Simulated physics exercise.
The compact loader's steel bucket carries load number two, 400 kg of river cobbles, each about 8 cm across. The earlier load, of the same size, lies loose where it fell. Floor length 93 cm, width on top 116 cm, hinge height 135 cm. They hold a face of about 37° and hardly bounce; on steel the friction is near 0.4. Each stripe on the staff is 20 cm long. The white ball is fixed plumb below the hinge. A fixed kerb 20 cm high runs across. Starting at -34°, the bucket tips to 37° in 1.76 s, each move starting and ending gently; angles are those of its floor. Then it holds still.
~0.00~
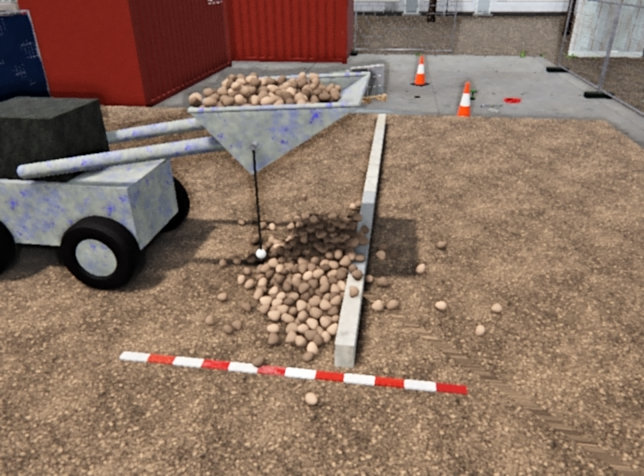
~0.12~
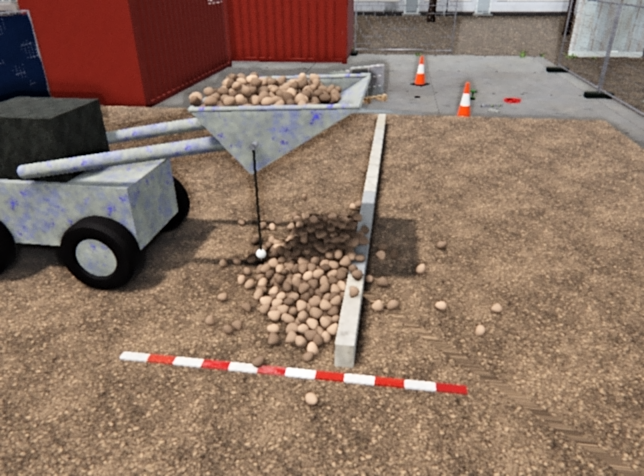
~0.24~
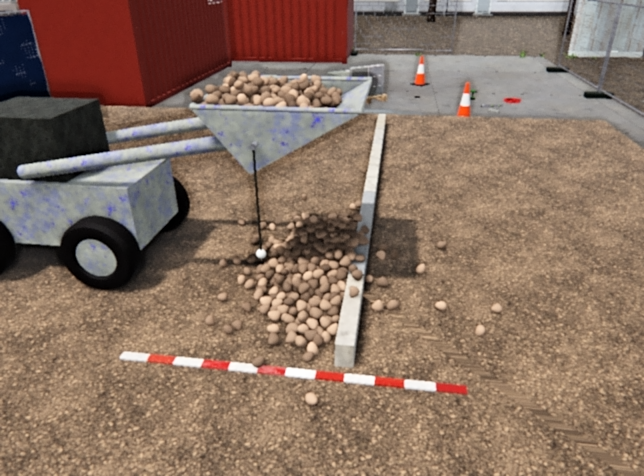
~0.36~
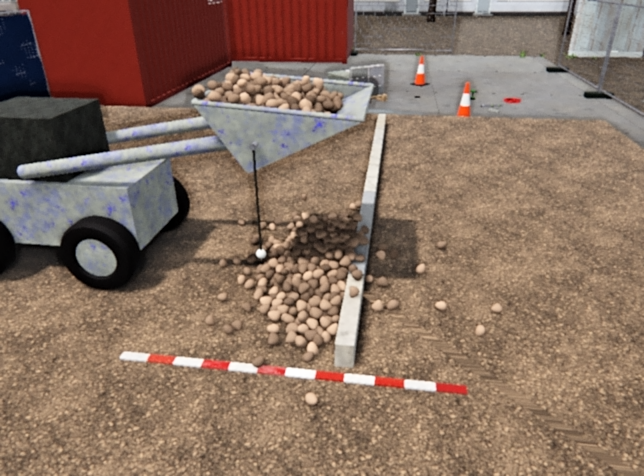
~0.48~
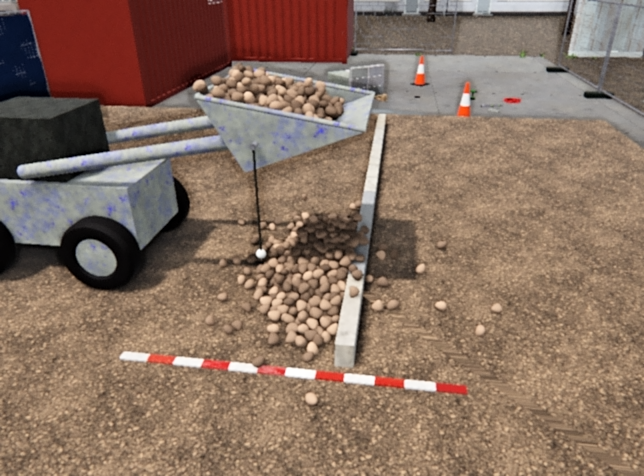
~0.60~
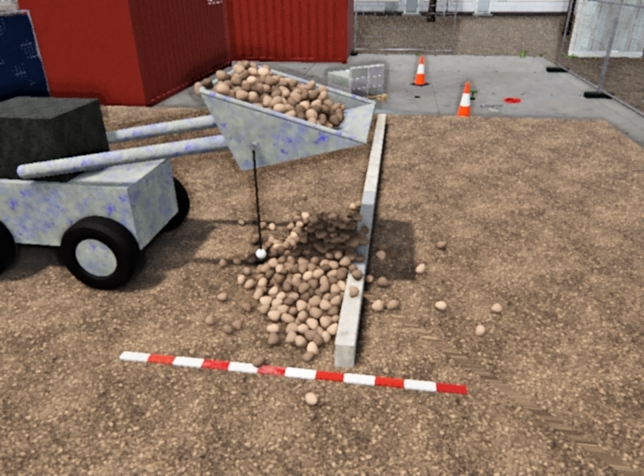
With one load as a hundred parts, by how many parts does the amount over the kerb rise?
Roughly 97 per cent of a load more.
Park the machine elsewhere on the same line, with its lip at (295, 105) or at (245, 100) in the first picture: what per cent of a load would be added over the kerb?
Near 30 per cent from the first place, 0 from the second.
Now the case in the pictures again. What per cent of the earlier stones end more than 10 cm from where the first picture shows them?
Roughly 0 per cent of them.
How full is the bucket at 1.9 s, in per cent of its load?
About 30 per cent.
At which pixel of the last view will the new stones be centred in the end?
Near (416, 269).
After 1.3 s the floor is at 26°; in per cent of one load, 98 in the bucket, 99 on this side of the kerb, 3 over the kerb; the foremost stones are at (430, 285).
After 1.9 s the floor is at 37°; in per cent of one load, 32 in the bucket, 120 on this side of the kerb, 48 over the kerb; the foremost stones are at (450, 282).
After 2.2 s the floor is at 37°; in per cent of one load, 2 in the bucket, 111 on this side of the kerb, 87 over the kerb; the foremost stones are at (489, 273).
After 4.8 s the floor is at 37°; in per cent of one load, 0 in the bucket, 100 on this side of the kerb, 100 over the kerb; the foremost stones are at (577, 288). Net gain over the kerb, 97.
